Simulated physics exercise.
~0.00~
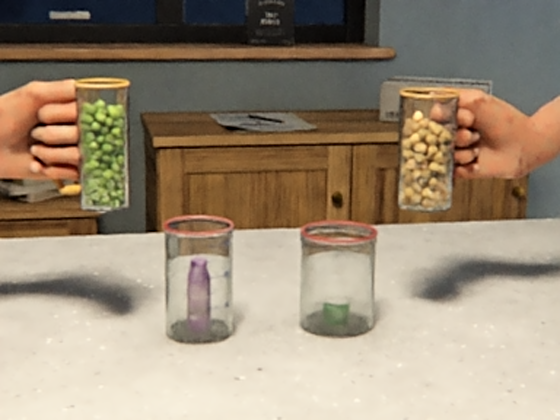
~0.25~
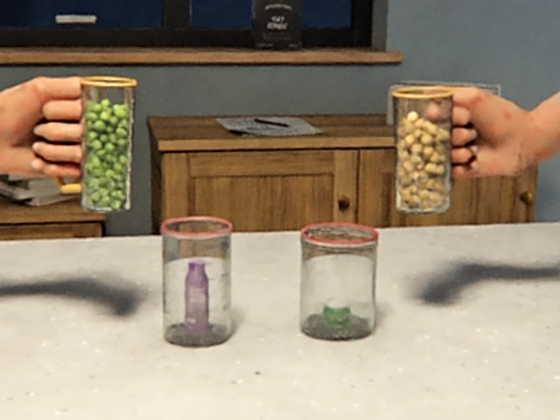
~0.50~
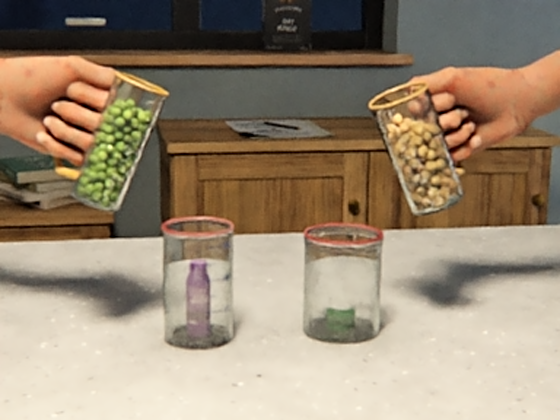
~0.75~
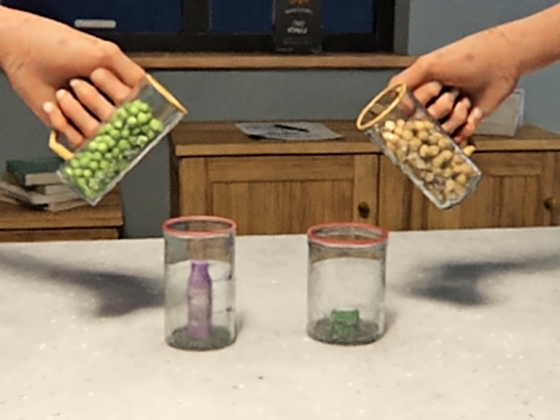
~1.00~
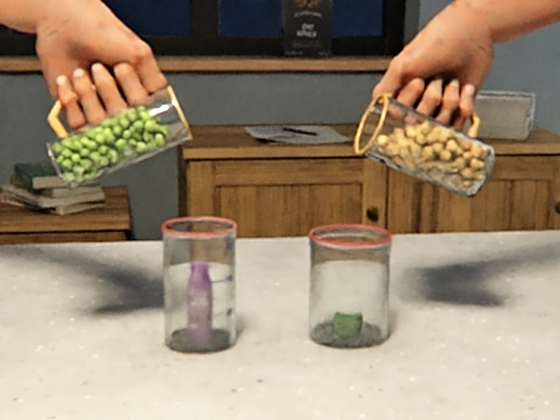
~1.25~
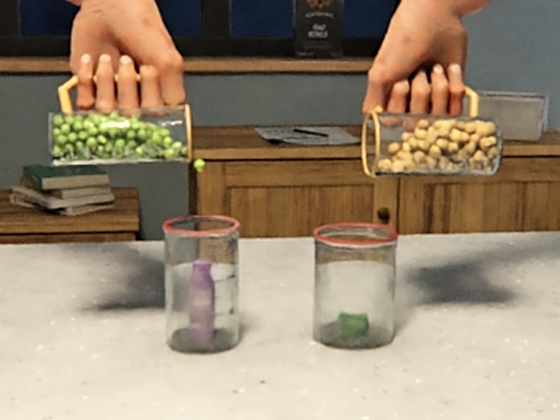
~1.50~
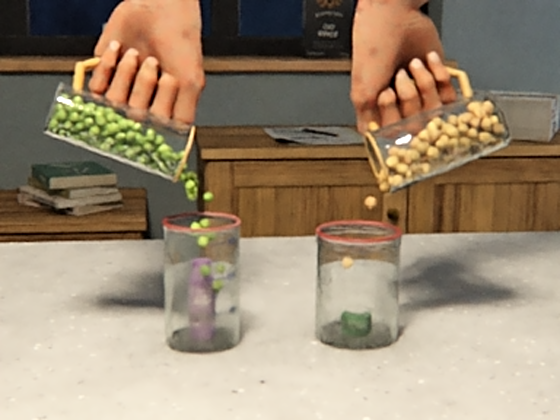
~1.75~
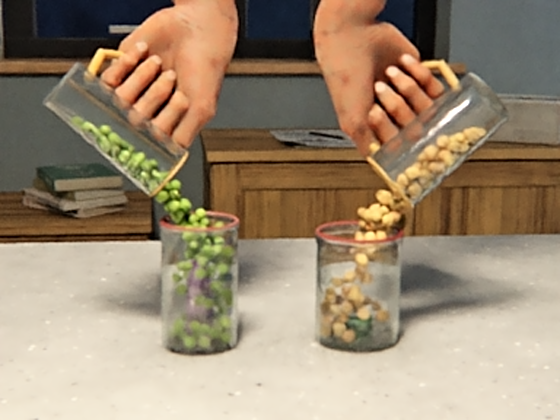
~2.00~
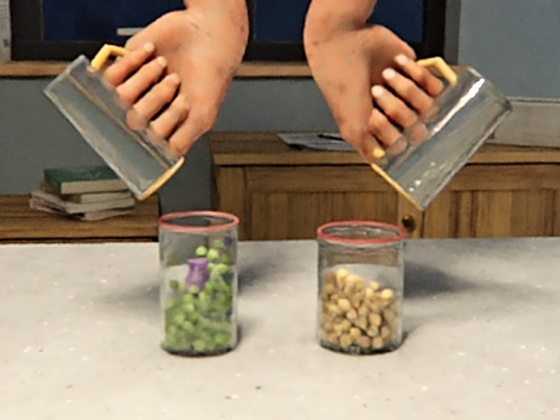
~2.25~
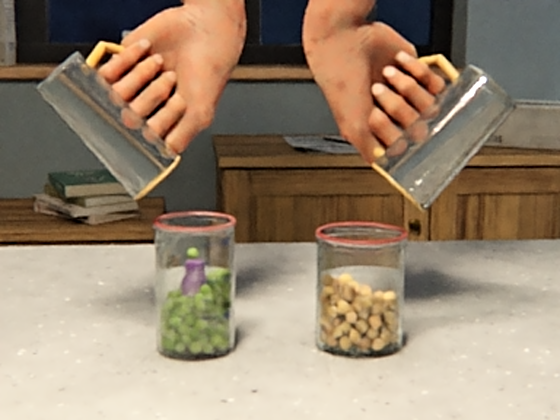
Two hands tipped cups of green peas and pale chickpeas over two clear containers until both cups were empty, leaving each container about half full, with the purple bottle on the left still poking out and the small green object on the right buried.
